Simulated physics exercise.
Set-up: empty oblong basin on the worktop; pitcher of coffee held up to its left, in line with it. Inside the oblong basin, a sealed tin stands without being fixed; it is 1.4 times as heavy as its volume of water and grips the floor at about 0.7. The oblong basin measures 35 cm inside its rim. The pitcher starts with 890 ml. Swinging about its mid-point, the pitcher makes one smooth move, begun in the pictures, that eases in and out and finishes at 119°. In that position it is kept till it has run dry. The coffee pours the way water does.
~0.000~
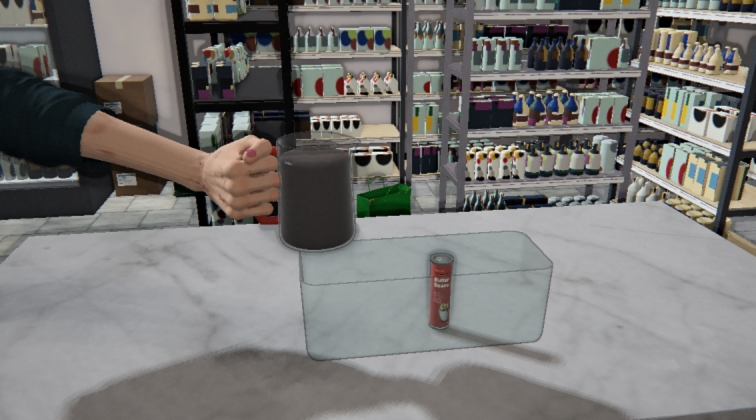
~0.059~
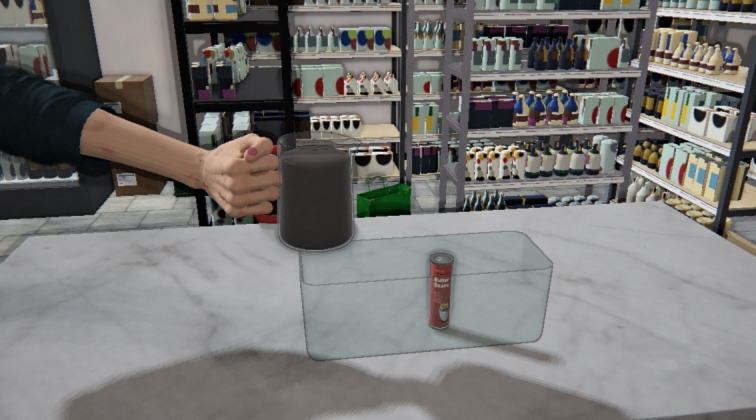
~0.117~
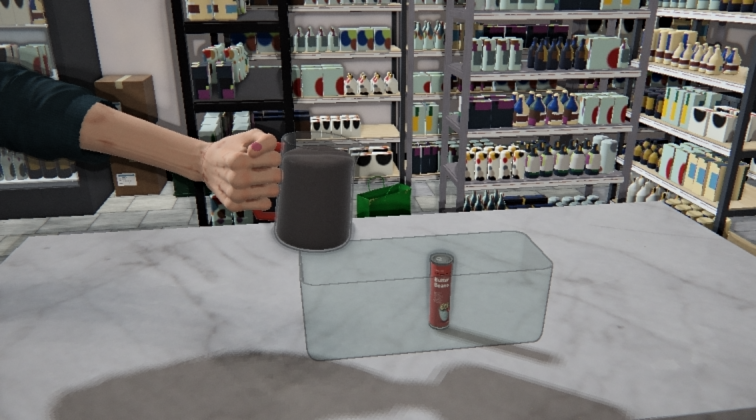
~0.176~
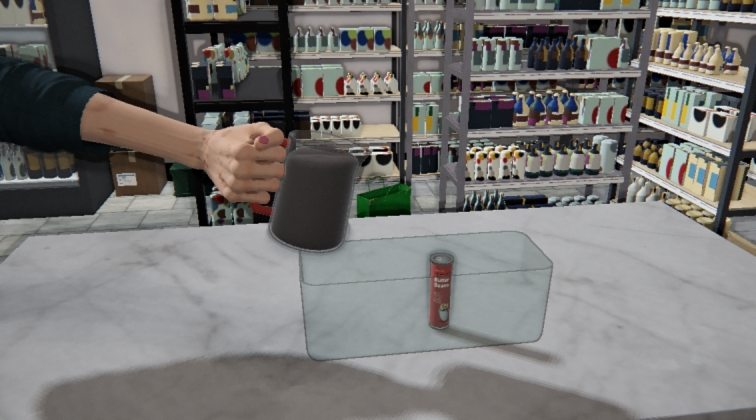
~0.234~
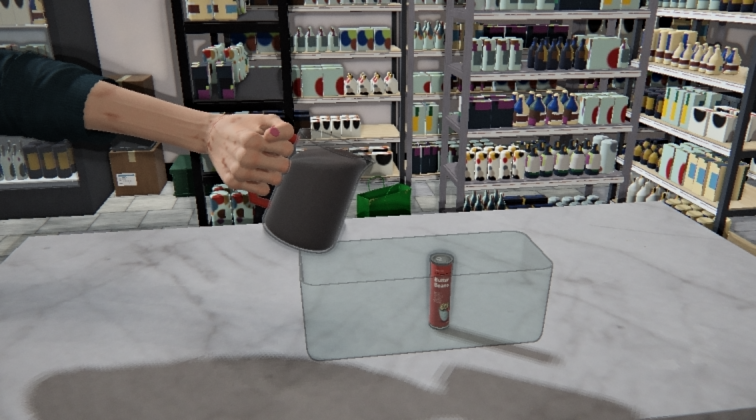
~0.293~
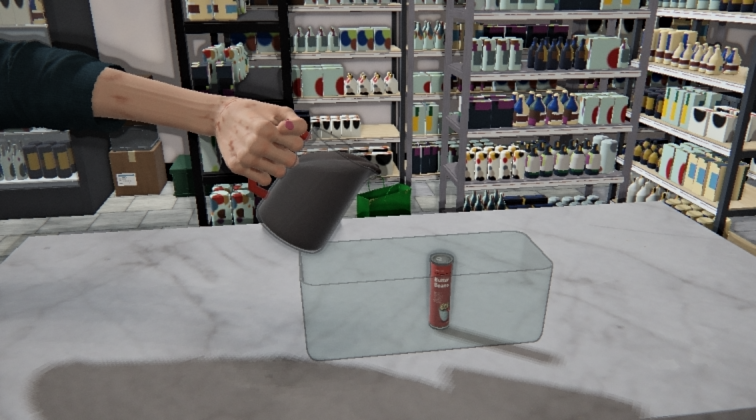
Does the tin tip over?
Here's my call: It does not tip.
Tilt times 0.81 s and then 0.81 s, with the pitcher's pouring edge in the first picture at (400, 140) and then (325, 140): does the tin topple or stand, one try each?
First it tips over; then it stays on its base.
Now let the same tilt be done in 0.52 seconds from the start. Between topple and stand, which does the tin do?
After the tilt, the tin is still standing.
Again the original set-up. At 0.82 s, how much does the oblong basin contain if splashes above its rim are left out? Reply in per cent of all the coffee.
Near 78 in a hundred.
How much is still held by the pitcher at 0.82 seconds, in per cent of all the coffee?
14 %.
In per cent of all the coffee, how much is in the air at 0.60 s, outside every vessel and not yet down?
Roughly 16 percent.
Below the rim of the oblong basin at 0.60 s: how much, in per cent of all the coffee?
I'd estimate some 18 percent of the liquid.
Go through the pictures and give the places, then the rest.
The first frame shows tilt 0°; pouring edge (361, 140); surface from (279, 156) to (350, 153); the oblong basin's rim runs from (300, 265) to (538, 249); the tin's top is at (442, 262).
The second frame shows tilt 2°; pouring edge (362, 141); surface from (280, 156) to (350, 154).
The third frame shows tilt 6°; pouring edge (366, 145); surface from (283, 155) to (353, 155).
The fourth frame shows tilt 13°; pouring edge (371, 151); surface from (283, 167) to (359, 156).
The fifth frame shows tilt 23°; pouring edge (376, 161); surface from (279, 179) to (367, 158).
The sixth frame shows tilt 34°; pouring edge (380, 173); surface from (271, 187) to (378, 166).
After 0.60 s the tilt is 100° and 64 per cent is still to pour; the tin stands where it began.
After 0.82 s the tilt is 119° and 14 per cent is still to pour; the tin stands where it began.
After 1.06 s the tilt is 119° and 0 per cent is still to pour; the tin stands where it began.
After 1.31 s the tilt is 119° and 0 per cent is still to pour; the tin stands where it began.
In the end the tin stands where it began.
